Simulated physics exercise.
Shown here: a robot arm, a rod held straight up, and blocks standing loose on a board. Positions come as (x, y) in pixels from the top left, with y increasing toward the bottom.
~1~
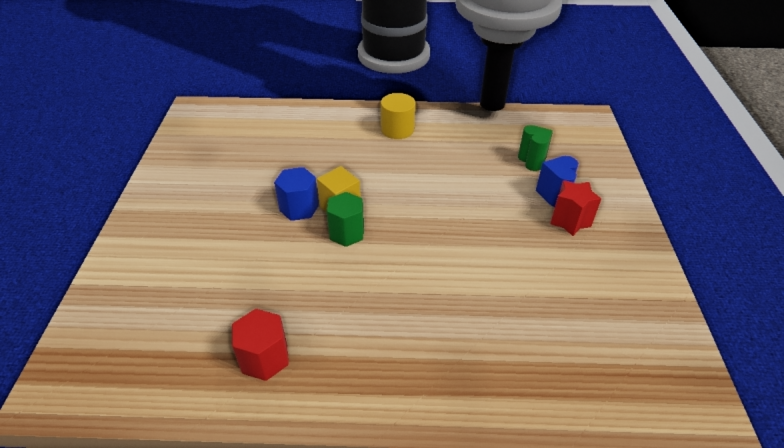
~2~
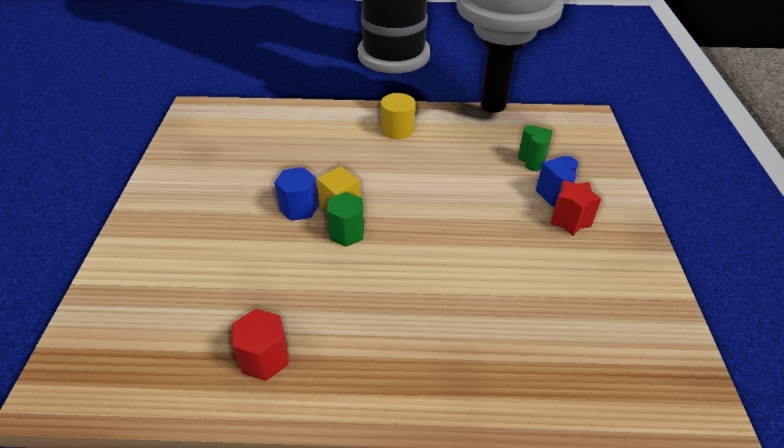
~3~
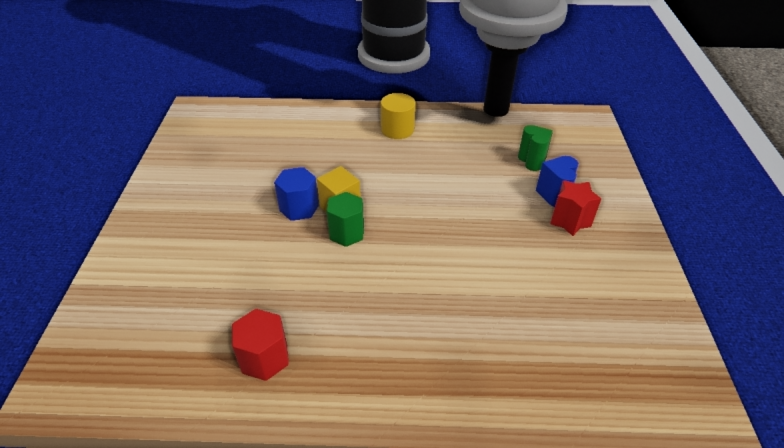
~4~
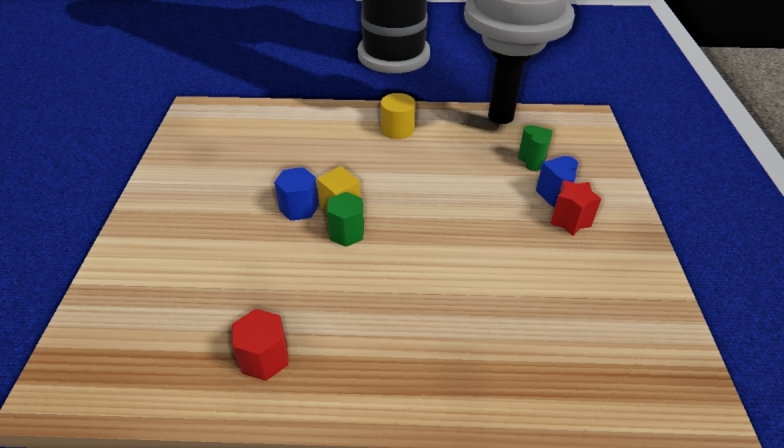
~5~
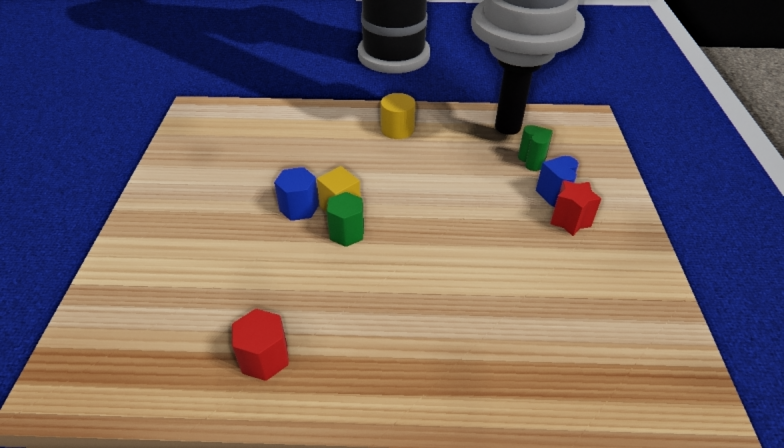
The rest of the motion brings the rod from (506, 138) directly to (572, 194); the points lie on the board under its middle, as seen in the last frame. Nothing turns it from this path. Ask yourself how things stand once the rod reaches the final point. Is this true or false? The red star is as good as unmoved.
False.
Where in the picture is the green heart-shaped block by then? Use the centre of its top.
Around (611, 168).
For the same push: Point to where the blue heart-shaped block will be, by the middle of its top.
By then it is at (590, 188).
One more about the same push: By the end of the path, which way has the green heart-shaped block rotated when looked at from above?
Its spin: Anticlockwise.
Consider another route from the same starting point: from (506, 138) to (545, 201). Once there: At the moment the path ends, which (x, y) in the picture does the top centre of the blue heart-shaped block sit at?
Located at (584, 177).
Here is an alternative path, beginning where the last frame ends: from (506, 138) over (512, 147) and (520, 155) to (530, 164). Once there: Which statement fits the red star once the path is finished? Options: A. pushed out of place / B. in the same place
It's B.
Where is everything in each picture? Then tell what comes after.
In the first picture, rod's lower end at (492, 105); green heart-shaped block at (539, 133); blue heart-shaped block at (563, 166); red star at (579, 192).
In the second picture, rod at (493, 106); blocks still.
In the third picture, rod at (496, 110); blocks still.
In the fourth picture, rod at (501, 117); blocks still.
In the fifth picture, rod at (508, 128); green heart-shaped block at (539, 133); blue heart-shaped block at (563, 166); red star at (579, 192).
What follows on the original path. One third of the way, rod at (529, 145); green heart-shaped block at (553, 144).
Two thirds of the way, rod at (551, 163); green heart-shaped block at (583, 157), turned 45° anticlockwise; blue heart-shaped block at (577, 173), turned 50° clockwise.
At the end, rod at (575, 183); green heart-shaped block at (611, 168), turned 95° anticlockwise; blue heart-shaped block at (590, 188), turned 80° clockwise; red star at (582, 208).
